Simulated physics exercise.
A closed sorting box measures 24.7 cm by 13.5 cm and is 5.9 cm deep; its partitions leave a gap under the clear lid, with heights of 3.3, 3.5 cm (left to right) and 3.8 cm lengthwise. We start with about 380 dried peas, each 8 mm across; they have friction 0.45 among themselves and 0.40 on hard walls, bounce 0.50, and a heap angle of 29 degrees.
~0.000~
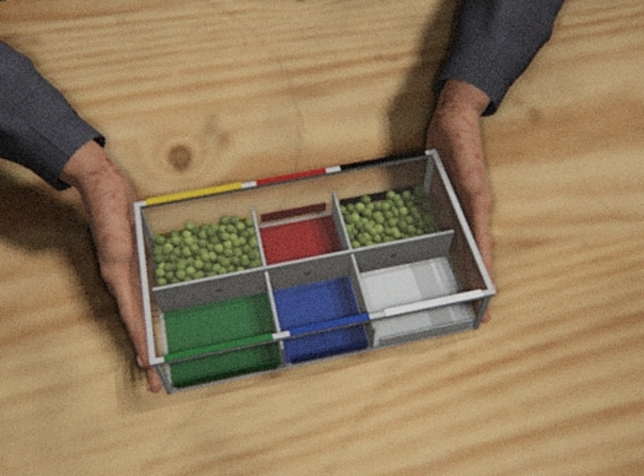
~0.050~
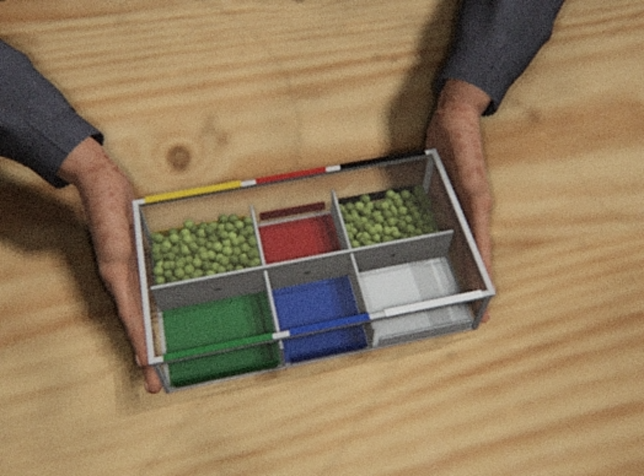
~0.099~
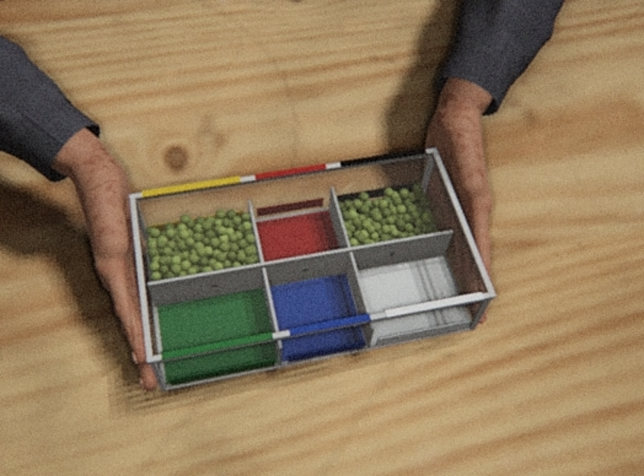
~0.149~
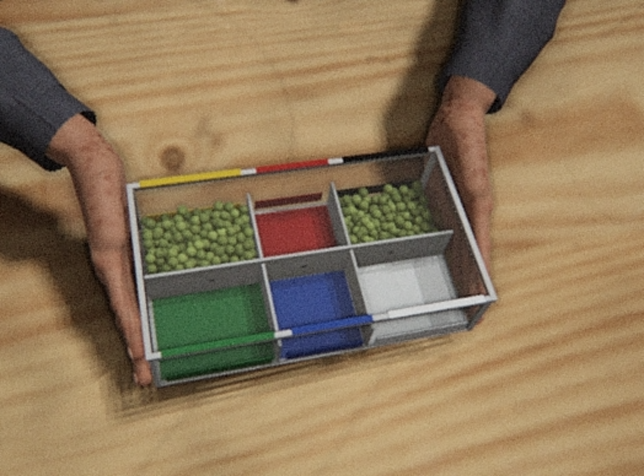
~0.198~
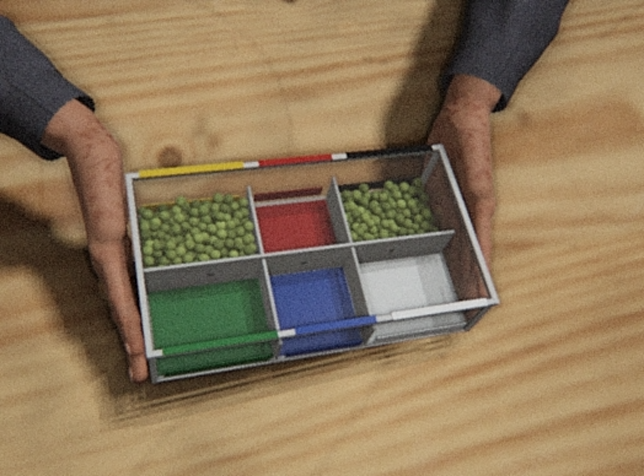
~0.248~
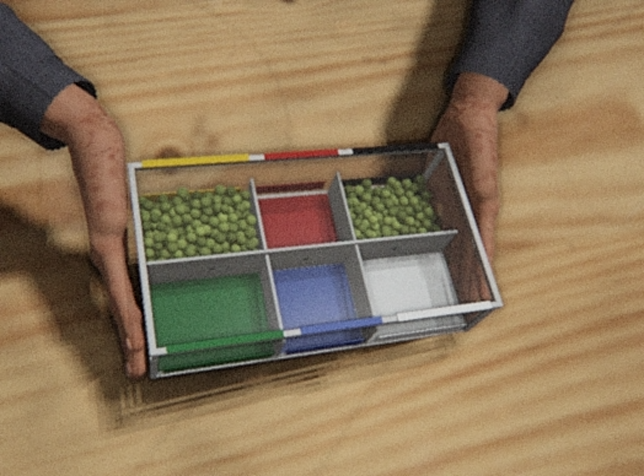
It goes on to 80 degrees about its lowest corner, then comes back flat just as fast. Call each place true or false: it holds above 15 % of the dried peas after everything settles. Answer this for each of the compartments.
Red: False, blue: False, green: False, yellow: True, white: True, black: True.
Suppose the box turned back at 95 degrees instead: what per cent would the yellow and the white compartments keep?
Then: Yellow 10, white 60.
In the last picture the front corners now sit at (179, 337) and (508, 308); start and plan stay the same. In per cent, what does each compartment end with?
In per cent, the final split is red 5, blue 10, green 0, yellow 20, white 35, black 35.
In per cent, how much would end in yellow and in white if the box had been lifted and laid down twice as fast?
In that case yellow 20; white 30.
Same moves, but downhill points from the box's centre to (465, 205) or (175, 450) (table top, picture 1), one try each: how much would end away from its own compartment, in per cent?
About 35 and 35 per cent.
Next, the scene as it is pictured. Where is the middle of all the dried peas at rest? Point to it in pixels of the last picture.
When it all comes to rest, the middle is near (379, 257).
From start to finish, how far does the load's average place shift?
Measured shift: Some 7.0 cm.
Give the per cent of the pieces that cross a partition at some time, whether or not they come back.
About 40 %.
Then, at 1.21 s, tilt 80 degrees; red 5 %, blue 5 %, yellow 45 %, white 10 %, black 35 %.
After 1.85 s, tilt 35 degrees; red 5 %, blue 10 %, yellow 25 %, white 30 %, black 30 %.
After 2.53 s, tilt 0 degrees; red 5 %, blue 10 %, yellow 25 %, white 30 %, black 30 %.
By 3.0 s all is still; red 5 %, blue 10 %, green 0 %, yellow 25 %, white 30 %, black 30 %.
